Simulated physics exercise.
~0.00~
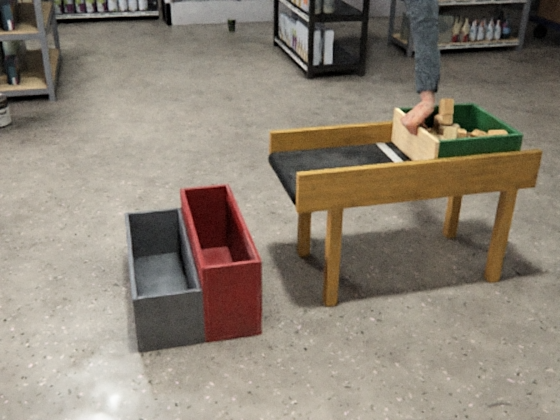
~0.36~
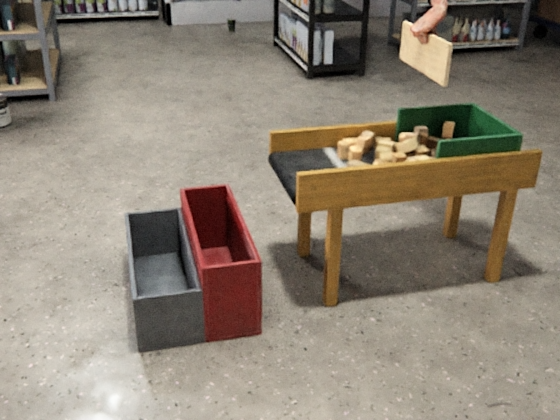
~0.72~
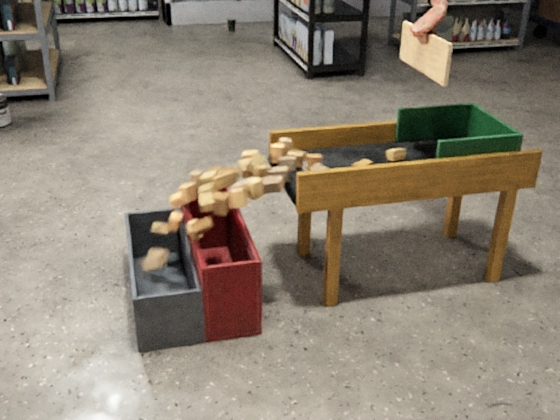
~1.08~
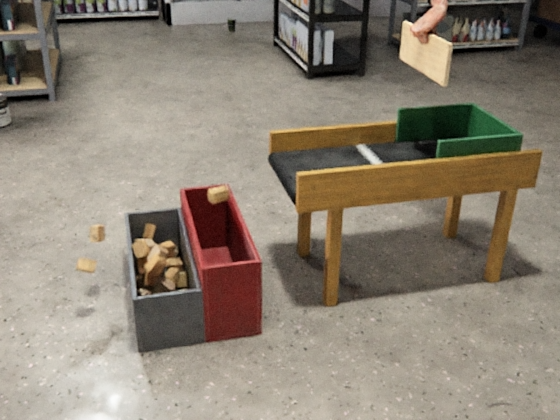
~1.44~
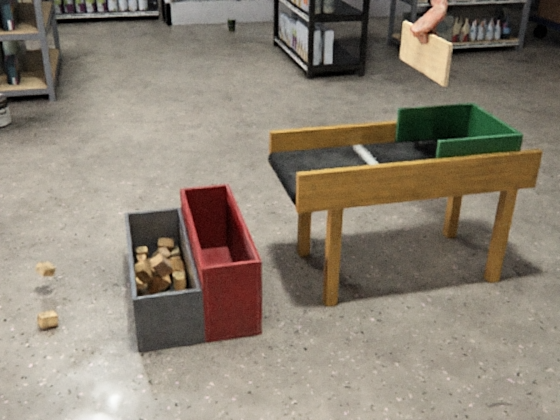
At the start, a hand holds a wooden gate against a green pen of loose wooden blocks on a raised table with a dark belt, while a red tote and a grey tote stand on the floor to the left. The hand lifts the gate clear, and the blocks spill out and travel left along the belt. They then fly off the end in a loose stream, passing over the red tote toward the grey one. Most drop into the grey tote, while a couple sail past it. Finally, the grey tote holds a heap of blocks, the red tote looks empty, and two blocks are at the far left, beyond the grey tote.
